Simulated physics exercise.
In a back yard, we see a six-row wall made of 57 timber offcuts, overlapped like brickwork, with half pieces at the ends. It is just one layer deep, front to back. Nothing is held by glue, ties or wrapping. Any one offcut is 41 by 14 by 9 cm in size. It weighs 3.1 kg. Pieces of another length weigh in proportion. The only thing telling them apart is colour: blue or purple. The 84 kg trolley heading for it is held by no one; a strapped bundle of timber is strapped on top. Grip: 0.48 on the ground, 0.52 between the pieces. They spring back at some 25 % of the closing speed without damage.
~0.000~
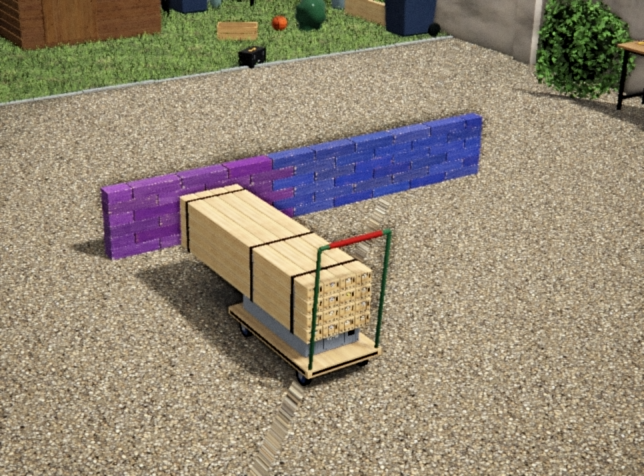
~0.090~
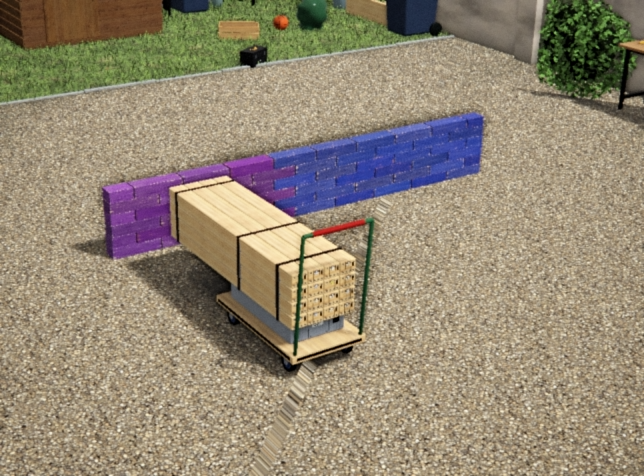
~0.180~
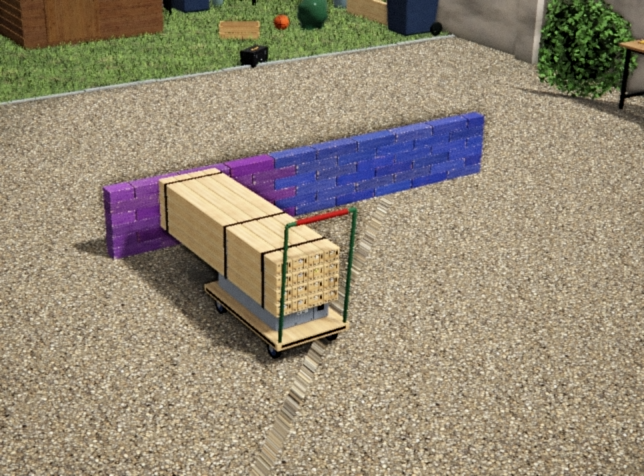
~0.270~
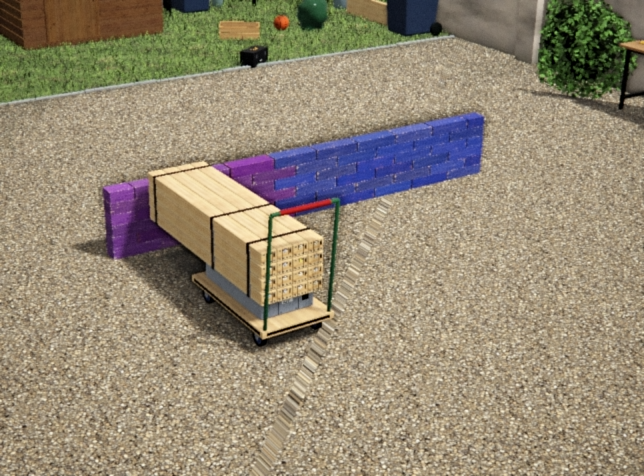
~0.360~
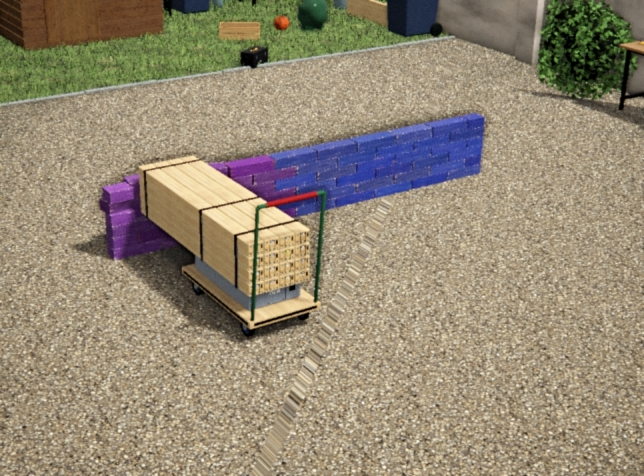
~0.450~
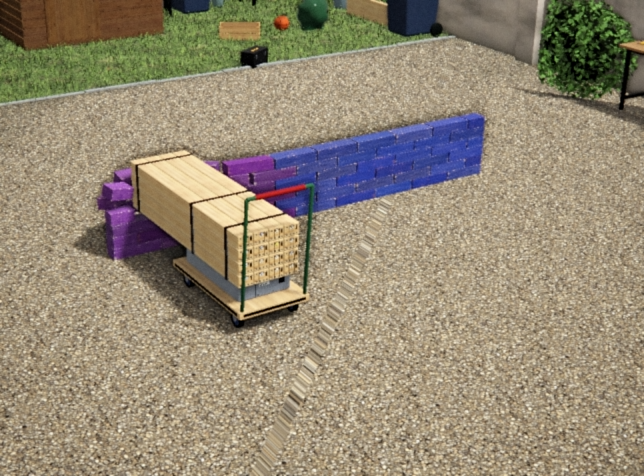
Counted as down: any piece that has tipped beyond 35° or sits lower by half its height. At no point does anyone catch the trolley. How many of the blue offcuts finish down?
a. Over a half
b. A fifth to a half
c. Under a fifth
Answer: C.
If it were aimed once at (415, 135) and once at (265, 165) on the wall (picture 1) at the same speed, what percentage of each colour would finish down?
For blue it's 50 then 20 per cent, for purple 0 then 20 per cent.
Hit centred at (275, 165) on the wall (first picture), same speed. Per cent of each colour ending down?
In that case blue 10, purple 20 per cent.
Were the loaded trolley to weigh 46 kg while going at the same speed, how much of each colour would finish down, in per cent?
Result: Blue 0, purple 40 %.
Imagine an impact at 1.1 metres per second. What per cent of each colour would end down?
Result - blue: 0%; purple: 50%.
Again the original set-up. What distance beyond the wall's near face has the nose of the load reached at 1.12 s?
110 cm.
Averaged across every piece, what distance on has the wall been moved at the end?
15 cm or so.
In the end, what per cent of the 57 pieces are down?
My estimate is roughly 20 per cent.
After 0.70 s, load 60 cm past the wall's line, still rolling; none of the 33 blue offcuts down (9 of 57 in all colours); top blue offcut unmoved; top purple offcut on its side.
After 1.12 s, load 1.08 m past the wall's line, still rolling; none of the 33 blue offcuts down (10 of 57 in all colours); top blue offcut unmoved; top purple offcut leaning 8°, 45 cm lower.
At rest (2.3 s), load 1.33 m past the wall's line, stopped; none of the 33 blue offcuts down (10 of 57 in all colours); top blue offcut unmoved; top purple offcut 47 cm lower. That is 0 per cent. As the last picture would show them, middles, top blue offcut near (333, 150), top purple offcut near (63, 187).
